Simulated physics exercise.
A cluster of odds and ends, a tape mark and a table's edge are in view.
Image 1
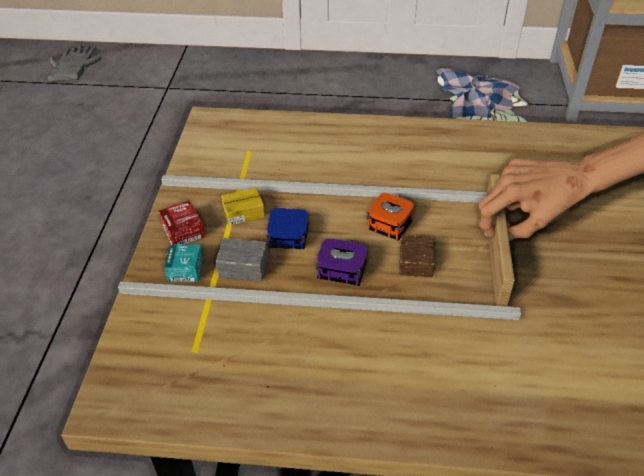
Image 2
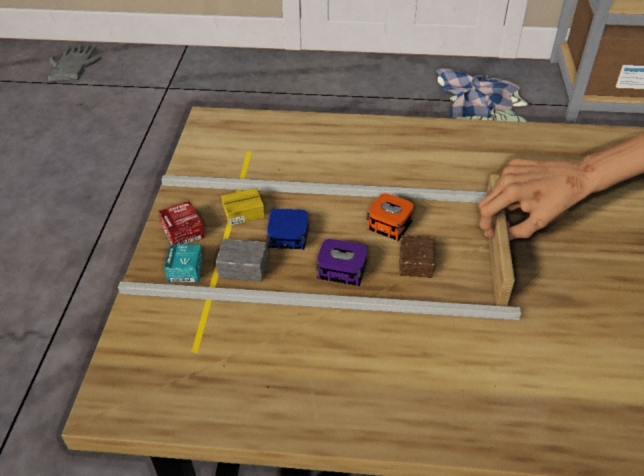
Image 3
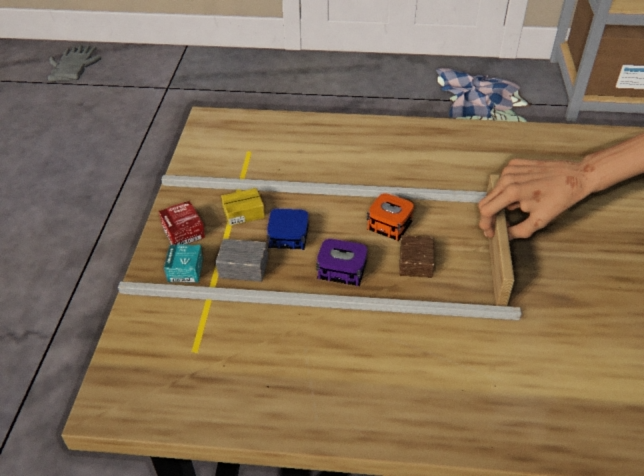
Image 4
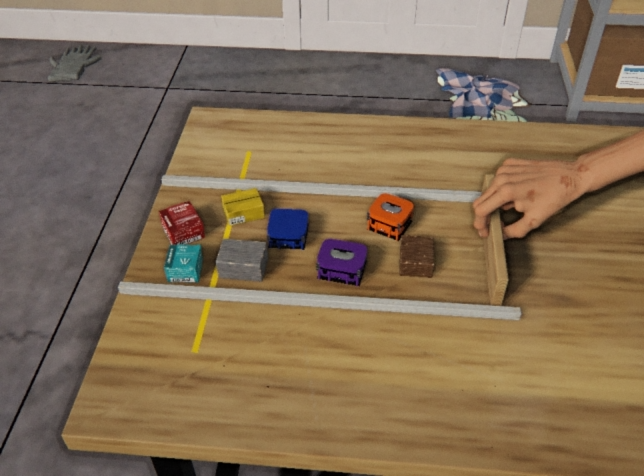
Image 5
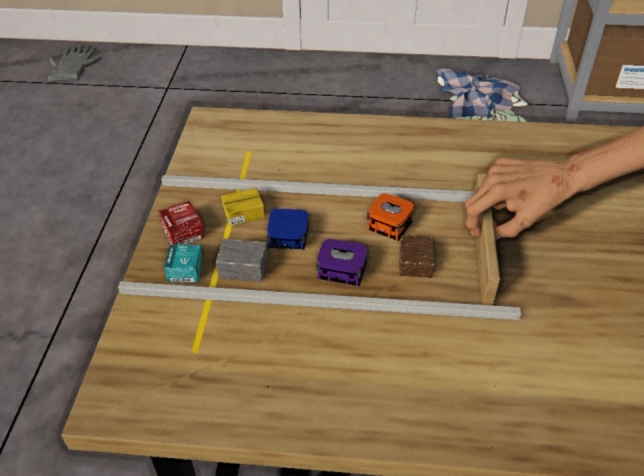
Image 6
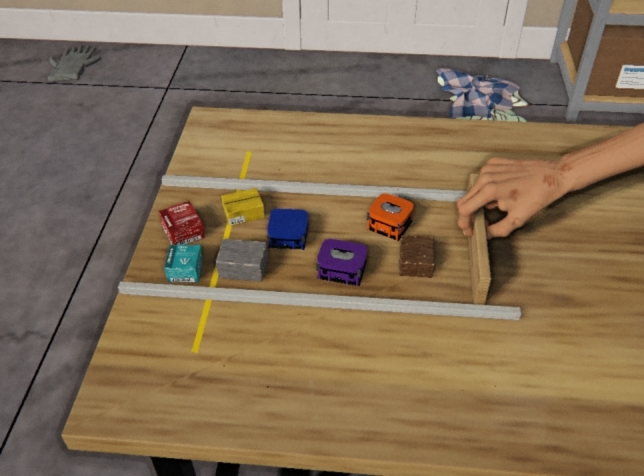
On a wooden table, a hand held a board upright between two rails, then slid it slightly left toward some small colourful boxes and blocks, which stayed where they were.
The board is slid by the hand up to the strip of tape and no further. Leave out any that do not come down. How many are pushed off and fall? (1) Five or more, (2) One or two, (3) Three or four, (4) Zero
3.
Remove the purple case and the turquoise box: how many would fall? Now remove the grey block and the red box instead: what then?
Well, the first time you'd get 1, and the next time 1.
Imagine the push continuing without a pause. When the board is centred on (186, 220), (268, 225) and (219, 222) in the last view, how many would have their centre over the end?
In order: 6, 1, 3.
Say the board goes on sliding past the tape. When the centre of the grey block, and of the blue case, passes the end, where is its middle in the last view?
For the grey block, about (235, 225); for the blue case, about (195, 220).
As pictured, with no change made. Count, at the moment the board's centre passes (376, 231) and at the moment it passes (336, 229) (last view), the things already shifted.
I count 3 first and 5 after.
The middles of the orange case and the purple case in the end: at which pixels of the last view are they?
The orange case ends up near (213, 211), and the purple case near (164, 256).
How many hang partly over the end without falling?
Count: 0.
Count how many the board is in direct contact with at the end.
In contact: 2.
Soon after, none off yet; red box at rest near (182, 224); turquoise box at rest near (184, 263); yellow box at rest near (243, 207).
By the end, the number that fall off is three or four; fallen, grey block, turquoise box and red box.
